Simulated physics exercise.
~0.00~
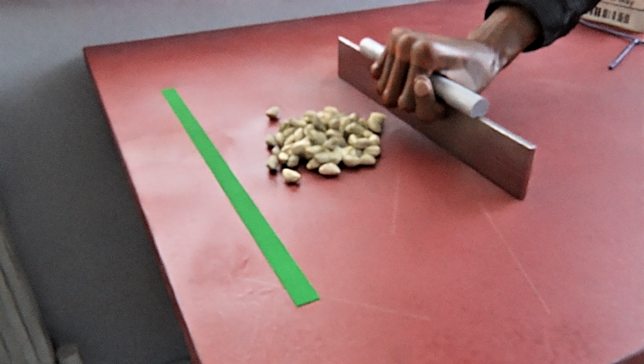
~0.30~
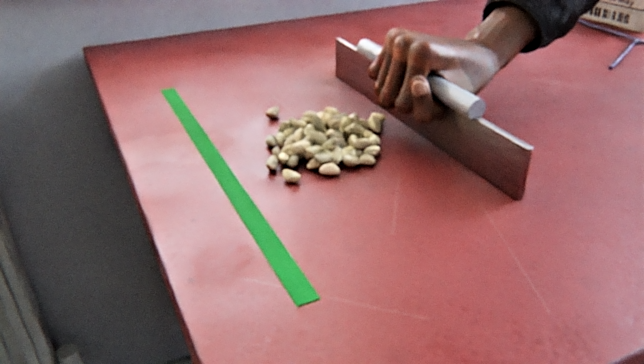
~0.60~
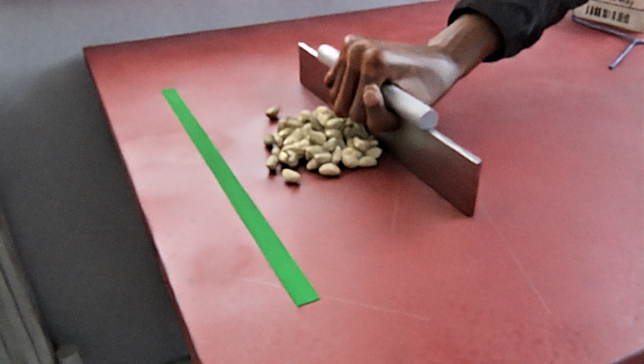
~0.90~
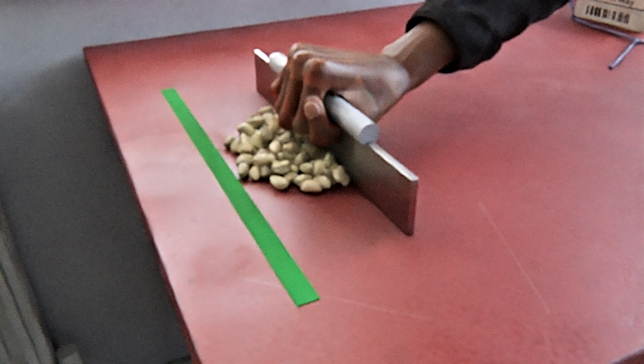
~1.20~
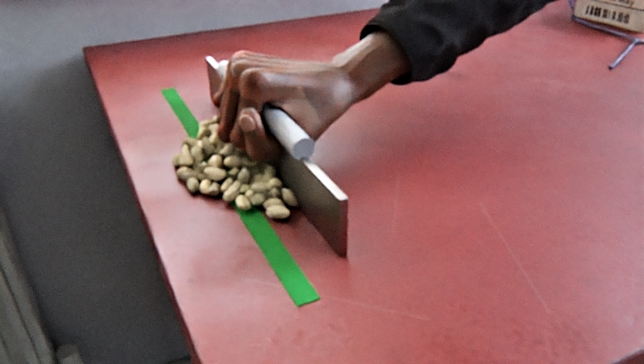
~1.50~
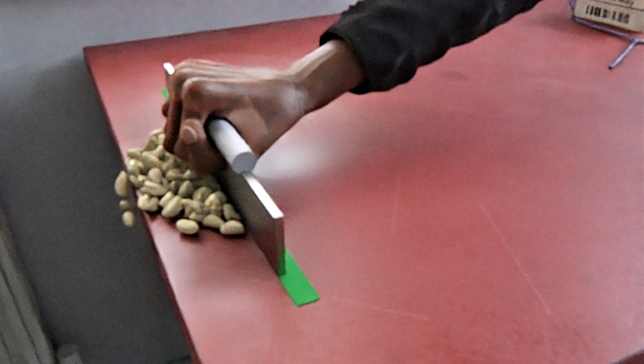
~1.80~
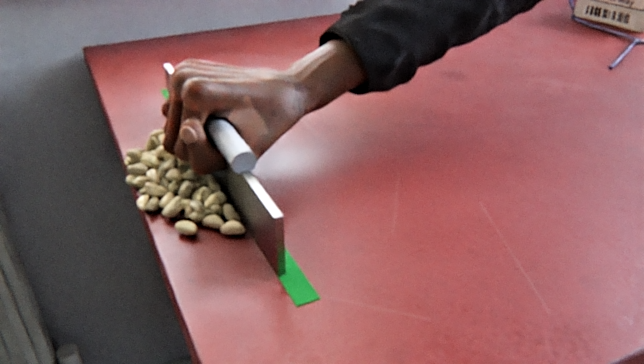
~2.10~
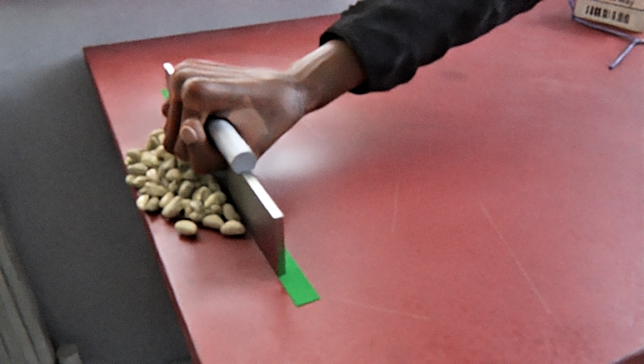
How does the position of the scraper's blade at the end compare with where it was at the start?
At the start the blade stands to the right of the pale heap, well away from the green tape. By the end it is much farther left and slightly nearer the viewer, resting at the tape close to the table's left edge.
A hand in a dark sleeve grips the pale handle of a flat scraper on a red tabletop, seen from above at an angle by a still camera. To its left lies a loose heap of small, pale, pebble-like pieces, with a strip of green tape beyond them near the table's left edge. After a brief pause, the scraper slides left, meets the heap and pushes it across the tape. The blade stops on the green strip as a few pieces slip over the edge. Most of the heap stays on the table, bunched at the edge, while the hand holds still.
